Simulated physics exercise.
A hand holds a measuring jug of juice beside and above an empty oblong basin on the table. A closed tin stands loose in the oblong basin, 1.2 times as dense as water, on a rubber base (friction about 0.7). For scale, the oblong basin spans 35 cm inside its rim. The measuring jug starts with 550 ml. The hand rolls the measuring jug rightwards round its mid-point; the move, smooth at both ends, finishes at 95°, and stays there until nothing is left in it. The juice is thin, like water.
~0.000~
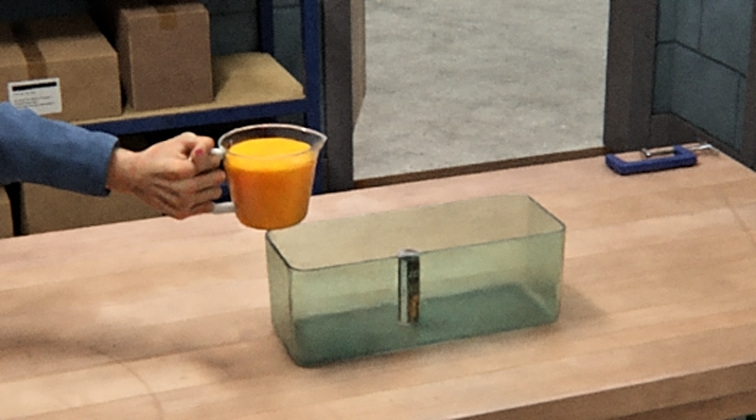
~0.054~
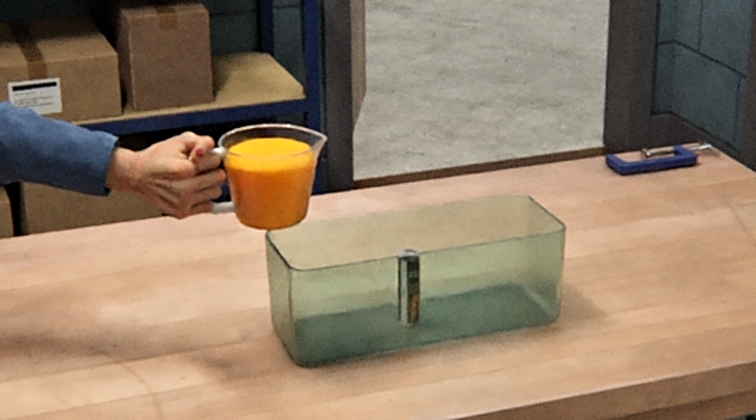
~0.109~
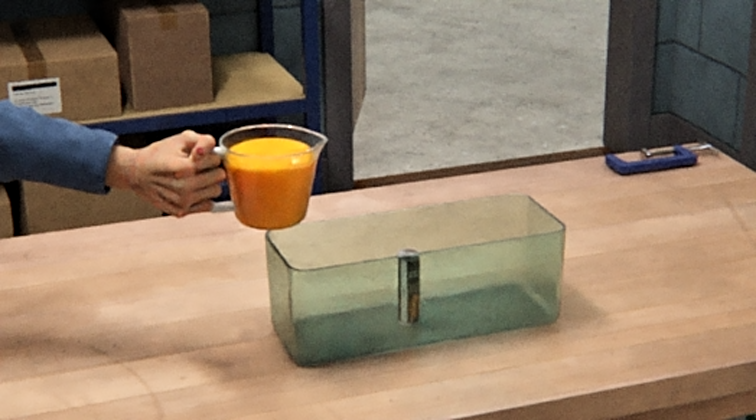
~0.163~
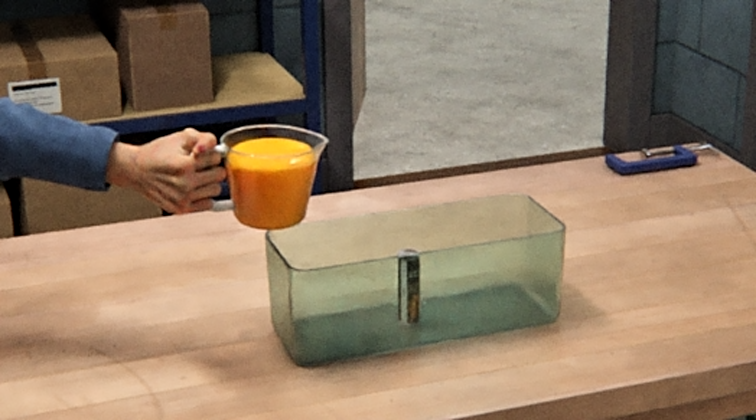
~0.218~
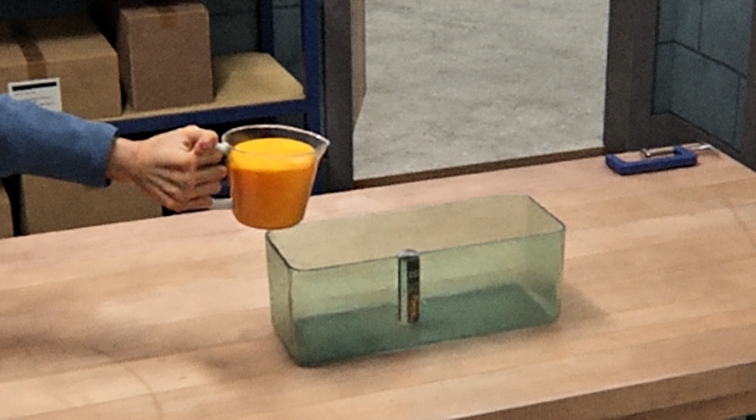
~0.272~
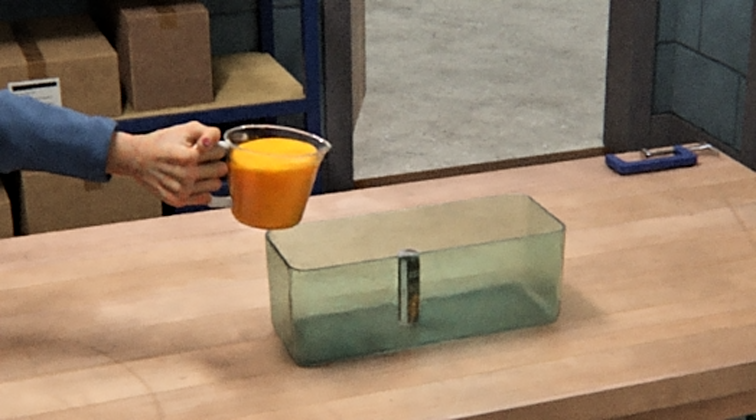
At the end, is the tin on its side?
It remains upright.
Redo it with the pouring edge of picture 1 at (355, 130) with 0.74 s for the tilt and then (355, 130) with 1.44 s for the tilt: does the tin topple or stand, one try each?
First it falls; then it falls.
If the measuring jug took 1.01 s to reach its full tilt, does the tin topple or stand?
The tin remains upright.
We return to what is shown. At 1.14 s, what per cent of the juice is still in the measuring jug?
About 22 per cent.
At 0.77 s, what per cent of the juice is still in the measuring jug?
Near 76 in a hundred.
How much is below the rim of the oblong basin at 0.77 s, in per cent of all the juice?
Some 10 per cent.
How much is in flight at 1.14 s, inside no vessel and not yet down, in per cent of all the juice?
Near 10 in a hundred.
Then, 0.77 s in, the tilt is 53° and 76 per cent is still to pour; the tin stands where it began.
Then, 1.14 s in, the tilt is 85° and 23 per cent is still to pour; the tin stands where it began.
Then, 1.52 s in, the tilt is 95° and 1 per cent is still to pour; the tin stands where it began.
Then, 1.94 s in, the tilt is 95° and 0 per cent is still to pour; the tin stands where it began.
Finally, the tin stands where it began.
